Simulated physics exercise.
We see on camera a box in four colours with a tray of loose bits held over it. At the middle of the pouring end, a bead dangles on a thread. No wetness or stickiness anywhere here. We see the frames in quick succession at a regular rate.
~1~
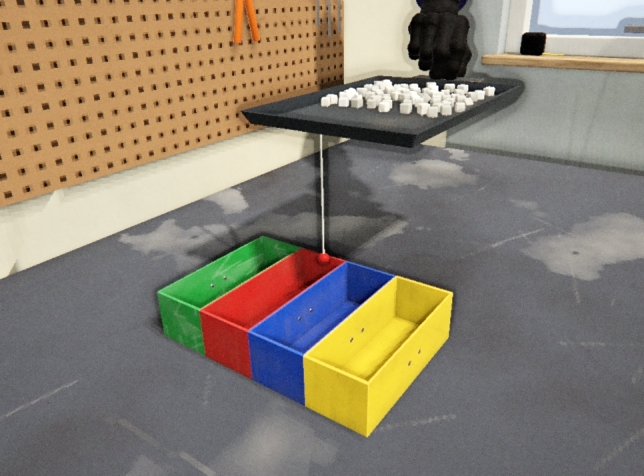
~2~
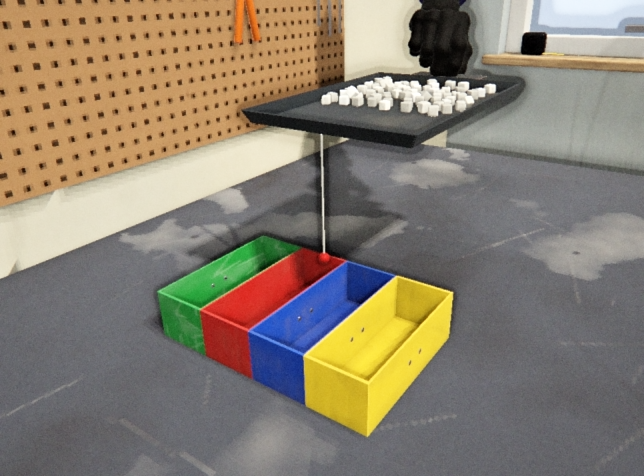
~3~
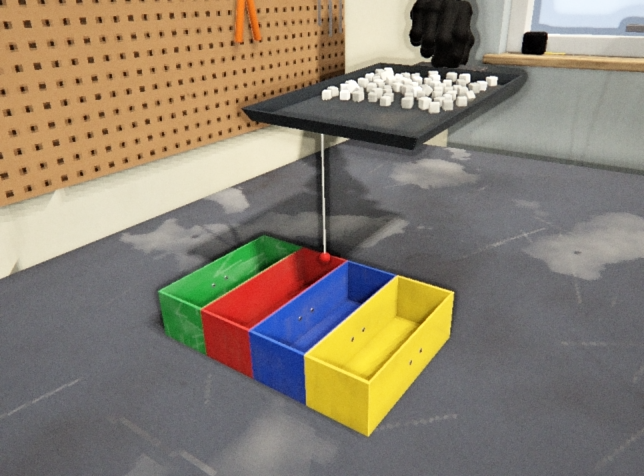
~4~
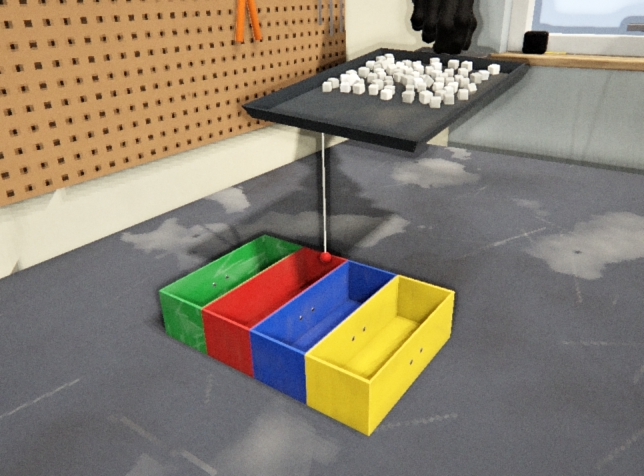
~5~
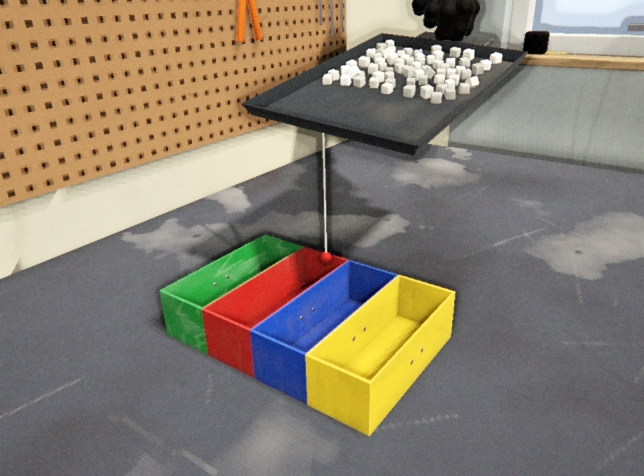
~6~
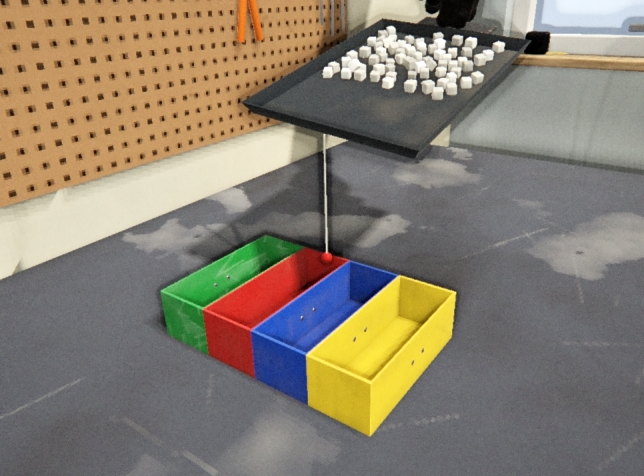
Dark tray of small white cubes tilting gradually as its far side rises, above a green, red, blue and yellow box.
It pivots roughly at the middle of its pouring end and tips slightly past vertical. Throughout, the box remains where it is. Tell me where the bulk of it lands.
The bulk lands in the yellow cell.
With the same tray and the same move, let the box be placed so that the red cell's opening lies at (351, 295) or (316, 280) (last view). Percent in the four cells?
The first yields 90 per cent and the second 90 per cent.
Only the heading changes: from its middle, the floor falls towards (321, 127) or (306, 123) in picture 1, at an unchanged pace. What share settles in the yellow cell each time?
You'd see roughly 0 per cent the first time and 0 per cent the second.
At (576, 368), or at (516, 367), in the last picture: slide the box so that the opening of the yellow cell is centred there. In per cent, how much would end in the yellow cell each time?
Trial 1 around 0 percent, trial 2 around 0 percent.
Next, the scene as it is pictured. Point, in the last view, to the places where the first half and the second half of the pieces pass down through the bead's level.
Around (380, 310) and then (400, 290).
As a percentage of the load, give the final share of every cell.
Approximate shares in per cent - green cell 0, red cell 0, blue cell 10, yellow cell 70.
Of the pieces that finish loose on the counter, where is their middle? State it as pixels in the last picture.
About (421, 461).
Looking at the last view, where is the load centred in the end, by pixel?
Once nothing moves, the middle sits near (374, 378).
Soon, tray tipped steeply; about half on the tray; a stray few in the yellow cell; about half falling or outside the box.
A while on, tray tipped right over; about two thirds in the yellow cell; a small part in the blue cell; about a quarter falling or outside the box.
Towards the end, tray tipped past a quarter turn; about two thirds in the yellow cell; a small part in the blue cell; about a quarter falling or outside the box.
Finally, tray tipped past a quarter turn; about two thirds in the yellow cell; a small part in the blue cell; none in the red cell; none in the green cell; about a quarter outside the box.
